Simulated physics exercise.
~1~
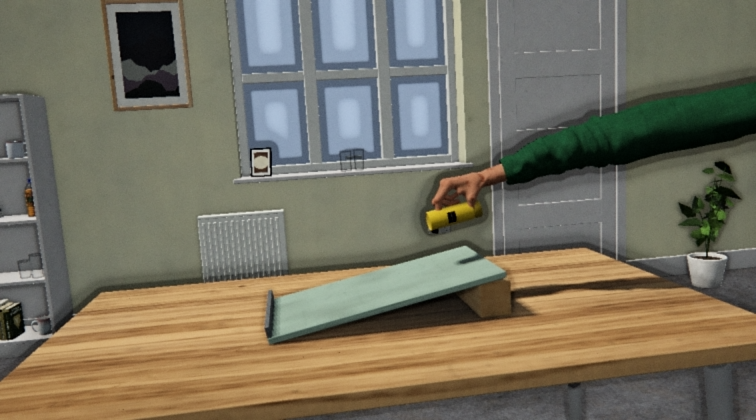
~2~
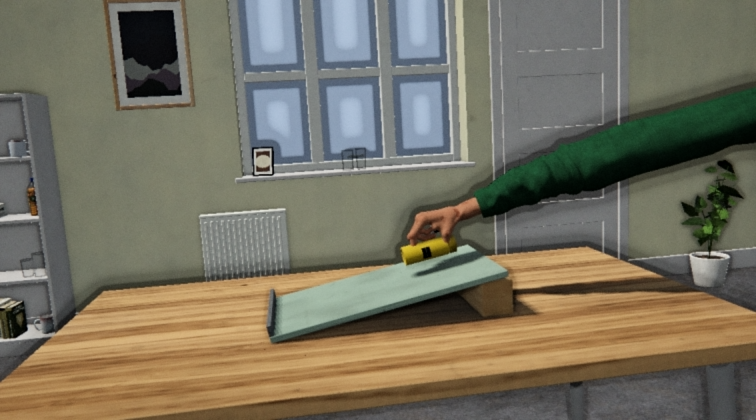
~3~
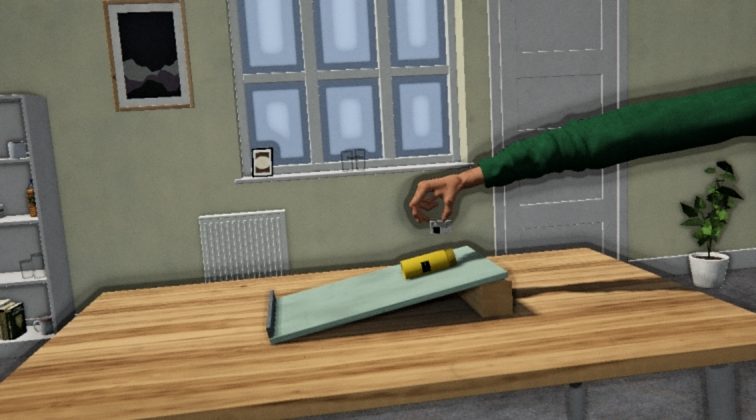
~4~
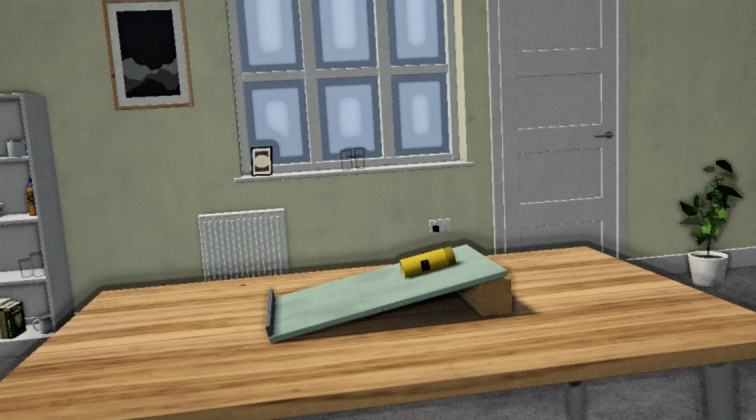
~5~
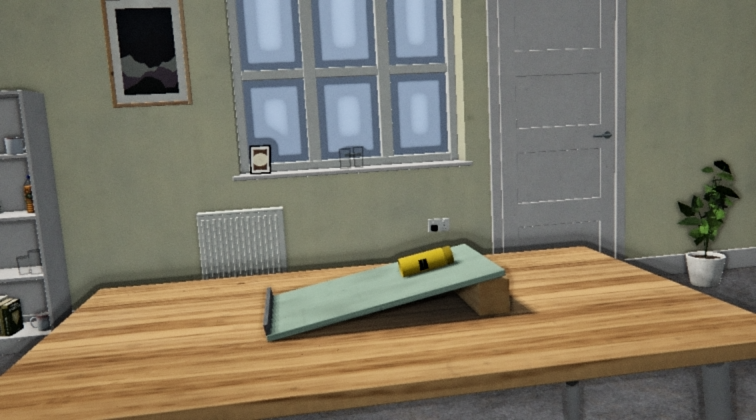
Yellow shaker being lowered on its side onto a sloping board by a green-sleeved hand, which lets go and withdraws, the shaker staying put.
